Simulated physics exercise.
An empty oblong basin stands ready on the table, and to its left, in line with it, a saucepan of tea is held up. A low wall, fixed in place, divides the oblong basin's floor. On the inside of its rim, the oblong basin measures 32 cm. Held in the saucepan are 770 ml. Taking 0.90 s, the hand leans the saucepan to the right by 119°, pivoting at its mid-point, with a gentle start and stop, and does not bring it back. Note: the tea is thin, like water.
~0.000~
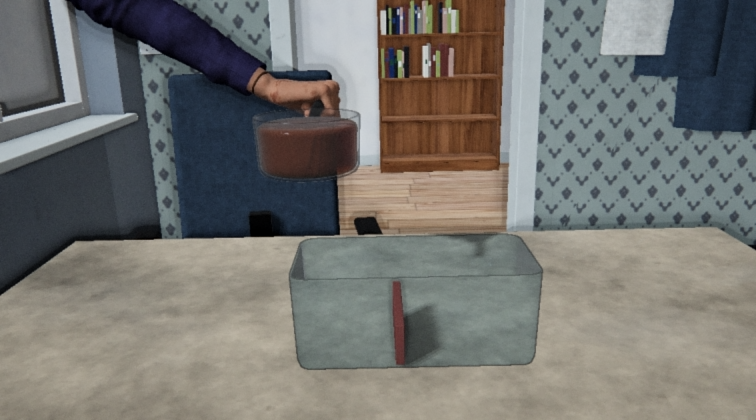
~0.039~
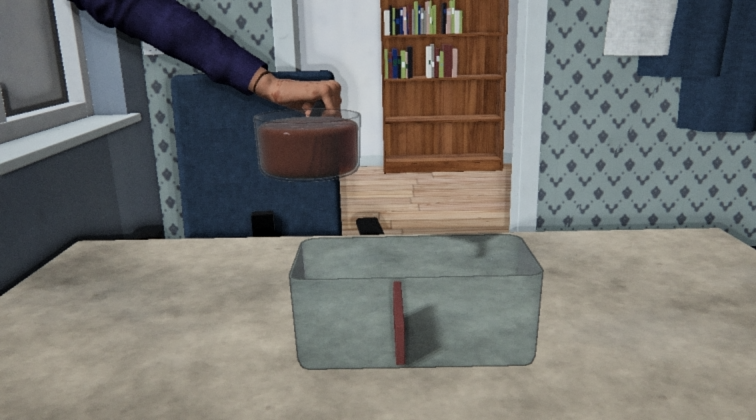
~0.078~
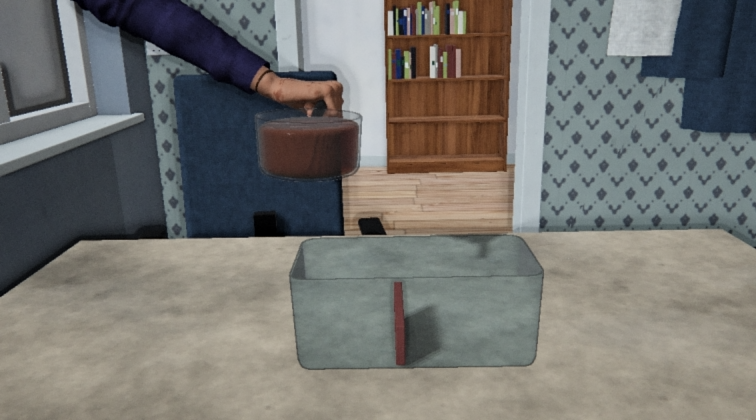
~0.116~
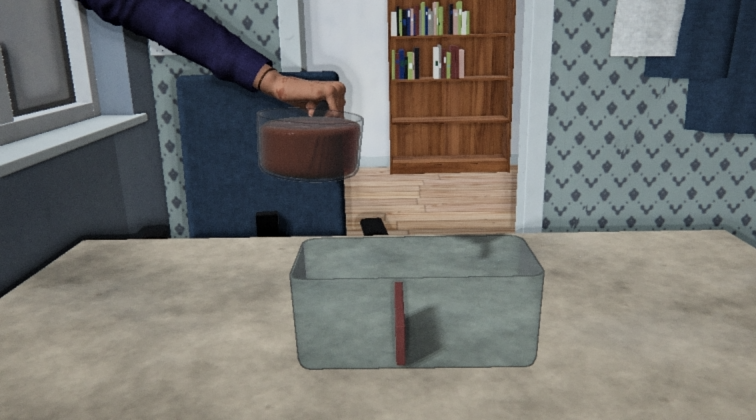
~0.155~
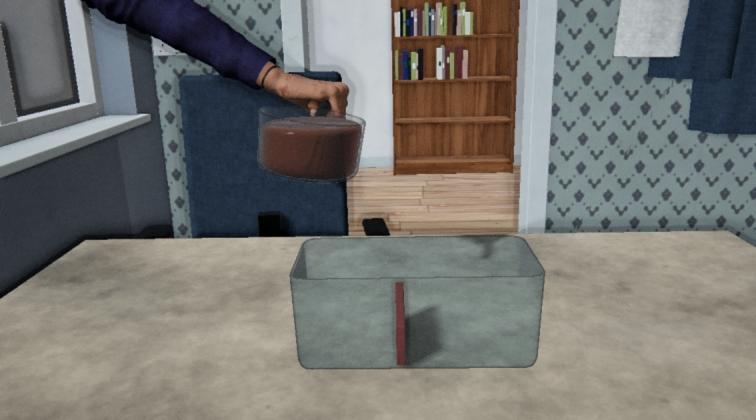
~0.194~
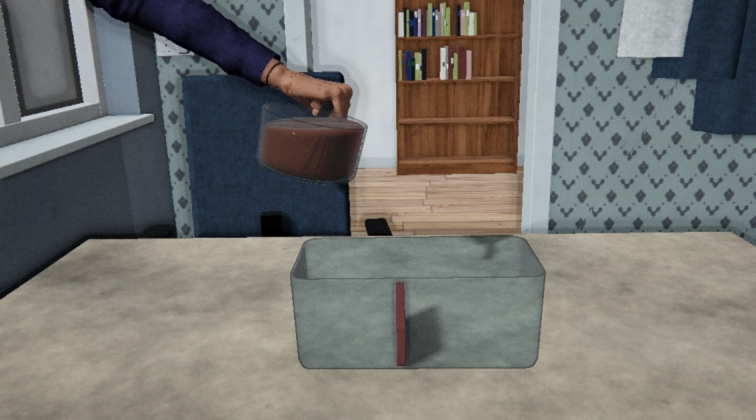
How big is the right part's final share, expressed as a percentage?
Some 70 per cent.
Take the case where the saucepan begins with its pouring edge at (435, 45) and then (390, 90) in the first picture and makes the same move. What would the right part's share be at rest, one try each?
In order, 75 and 90 per cent.
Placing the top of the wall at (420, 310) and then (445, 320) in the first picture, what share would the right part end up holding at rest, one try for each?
One try each: Around 45 percent and then around 20 percent.
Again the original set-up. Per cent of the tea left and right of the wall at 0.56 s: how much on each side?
Left roughly 1 per cent, right roughly 14.
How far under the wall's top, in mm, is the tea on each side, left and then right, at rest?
Left 46 mm, right 36 mm.
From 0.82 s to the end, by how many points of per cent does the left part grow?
About 10 percent, give or take.
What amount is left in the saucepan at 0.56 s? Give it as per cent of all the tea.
Roughly 44 per cent.
After 0.56 s the tilt is 81° and 44 per cent is still to pour, 1 is left of the wall and 13 right of it.
After 0.82 s the tilt is 117° and 4 per cent is still to pour, 19 is left of the wall and 70 right of it.
After 1.10 s the tilt is 119° and 0 per cent is still to pour, 29 is left of the wall and 70 right of it.
After 1.40 s the tilt is 119° and 0 per cent is still to pour, 29 is left of the wall and 70 right of it.
In the end 29 per cent lies left of the wall, 70 right of it and 1 outside.
